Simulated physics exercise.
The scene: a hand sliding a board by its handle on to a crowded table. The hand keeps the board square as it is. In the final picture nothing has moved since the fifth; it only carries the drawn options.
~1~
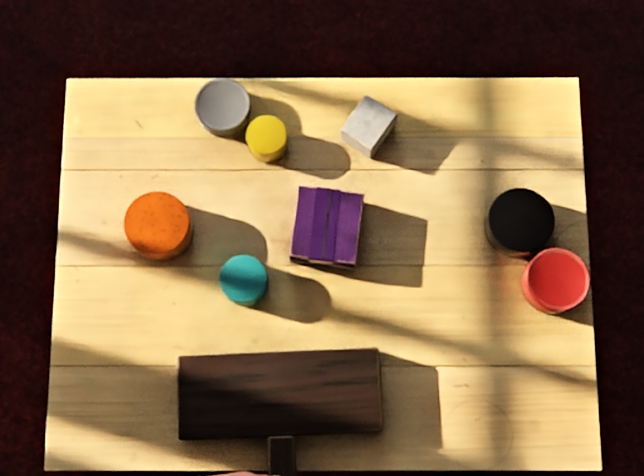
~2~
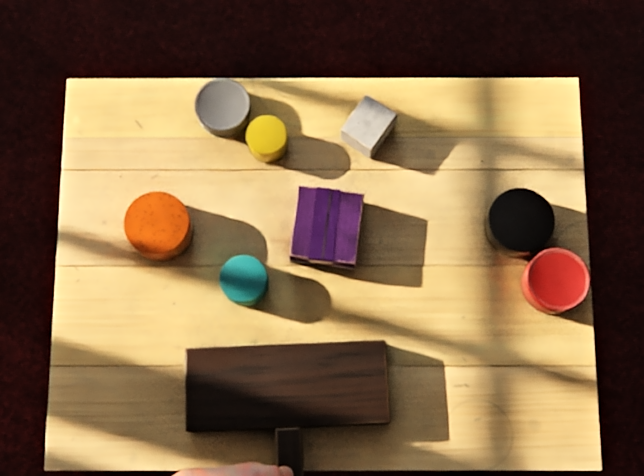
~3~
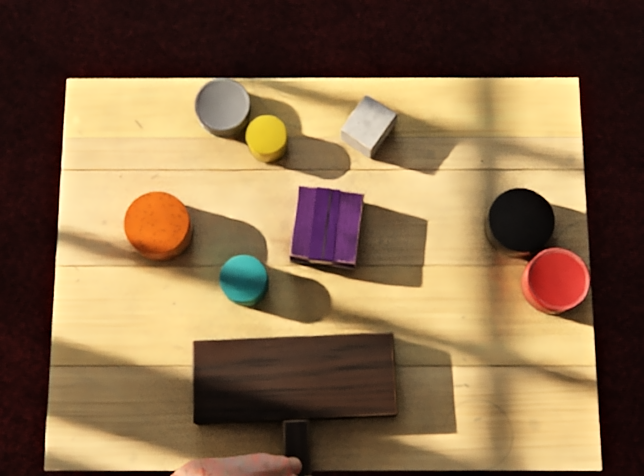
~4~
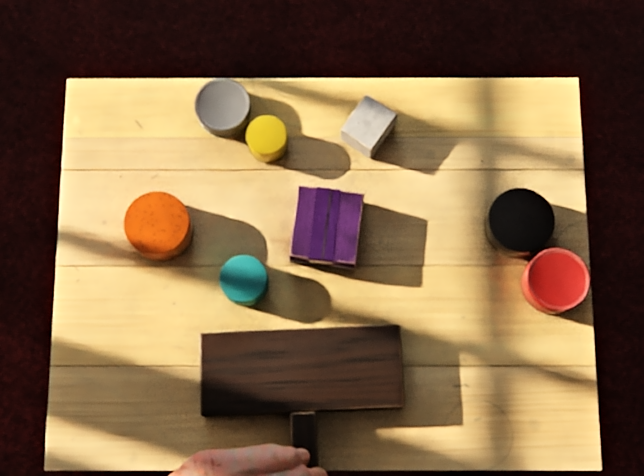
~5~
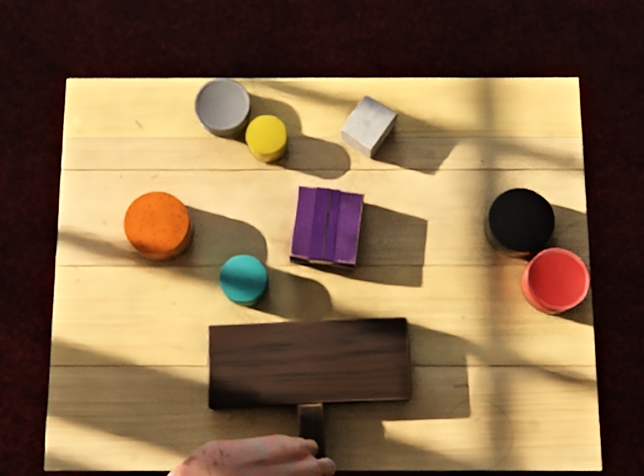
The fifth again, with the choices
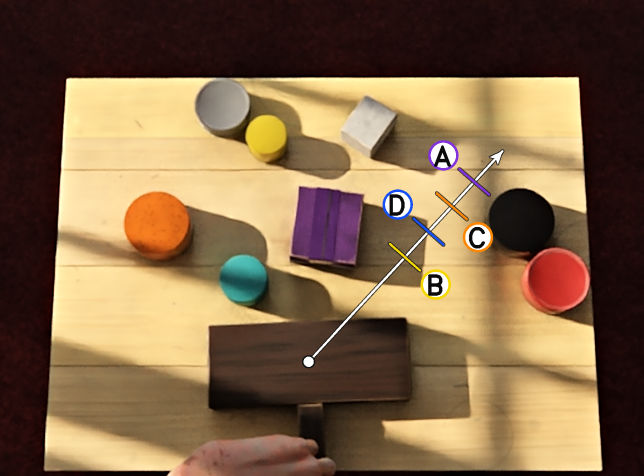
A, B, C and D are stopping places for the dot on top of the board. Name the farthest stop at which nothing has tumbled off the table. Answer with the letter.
No farther than C.
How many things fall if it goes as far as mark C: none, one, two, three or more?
In all, none.
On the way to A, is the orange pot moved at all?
By then, no.
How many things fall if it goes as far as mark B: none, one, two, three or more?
In all, none.
On the copy, A at (475, 182); B at (405, 257); C at (452, 207); D at (428, 231); the arrow from (309, 362) to (502, 151); the white dot at (309, 362).
On C. First, board (362, 306); turquoise tin (252, 250); grey tin (224, 109).
Then, board (414, 249); black pot (542, 215); white block (371, 120).
Finally, board (450, 210); black pot (579, 203); white block (379, 83); nothing has fallen.
By contrast, A drops the white block and black pot; B is safe but short; D is safe but short.
